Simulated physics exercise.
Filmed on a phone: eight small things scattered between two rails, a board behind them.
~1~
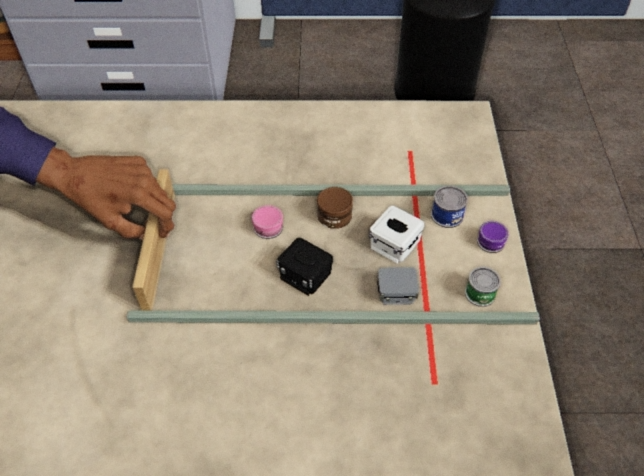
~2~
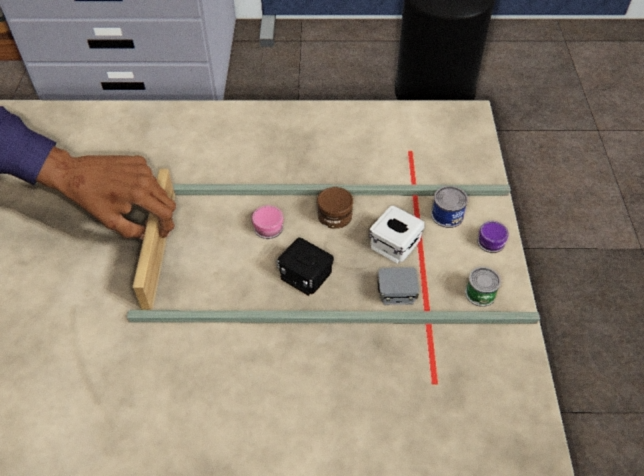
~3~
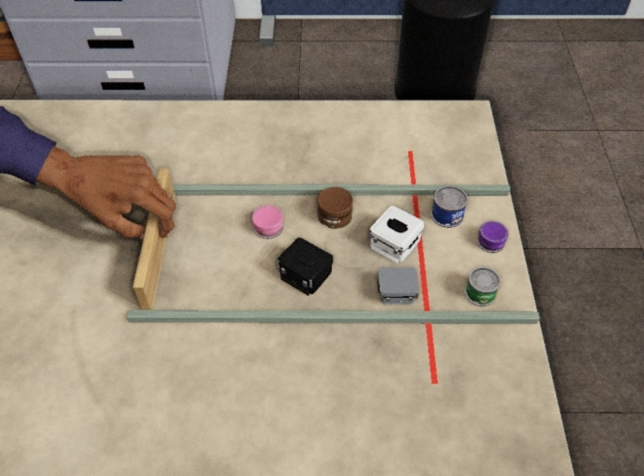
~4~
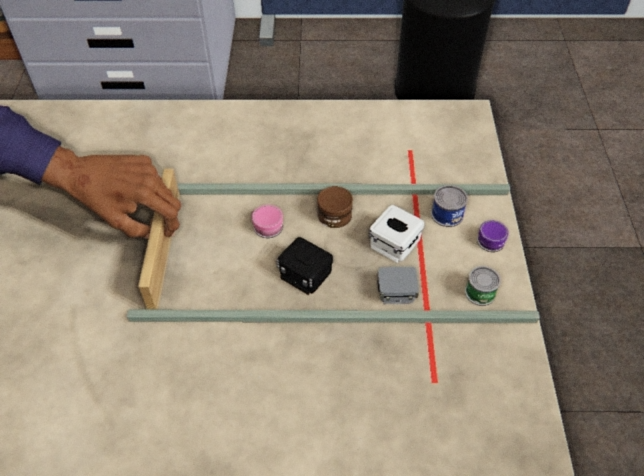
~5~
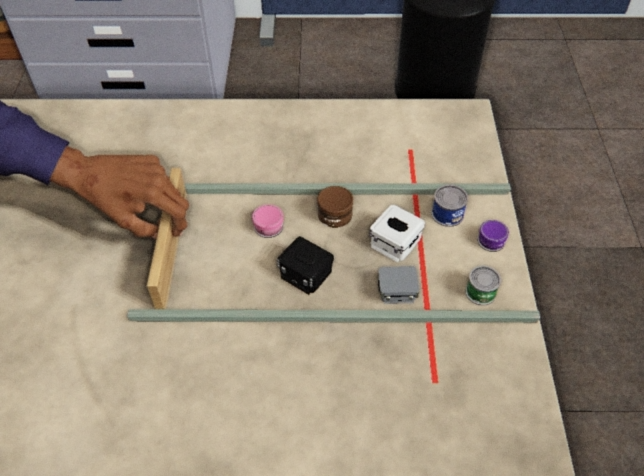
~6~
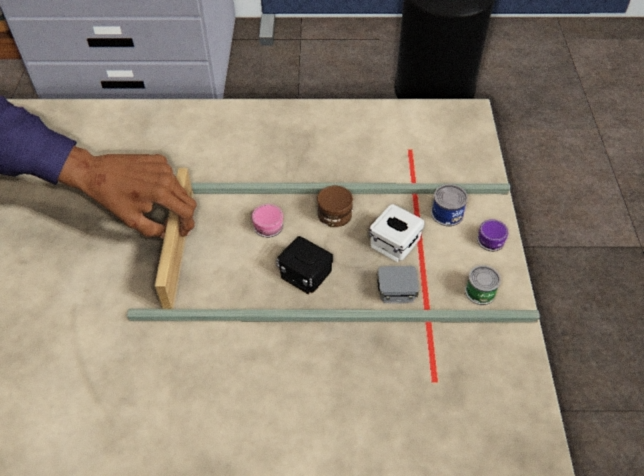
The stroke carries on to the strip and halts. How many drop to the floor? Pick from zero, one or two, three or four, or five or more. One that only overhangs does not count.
In the end the number that fall off is zero.
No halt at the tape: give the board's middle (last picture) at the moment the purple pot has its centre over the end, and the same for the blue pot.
About (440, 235), and (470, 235) for the other.
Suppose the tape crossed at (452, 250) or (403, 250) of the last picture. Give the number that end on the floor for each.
The counts: 1 and 0.
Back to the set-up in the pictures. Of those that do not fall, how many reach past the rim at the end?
The number is 0.
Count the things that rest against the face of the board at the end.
It touches 3.
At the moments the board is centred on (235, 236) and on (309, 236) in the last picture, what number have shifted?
By then 0, and 3.
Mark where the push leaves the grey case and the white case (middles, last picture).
About (467, 291), and the other about (470, 226).
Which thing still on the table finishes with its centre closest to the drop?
Foremost is the purple pot.
Soon after, none off yet; purple pot at rest near (493, 235); green tin at rest near (483, 285); blue pot at rest near (449, 205).
At rest, the number that fall off is zero.
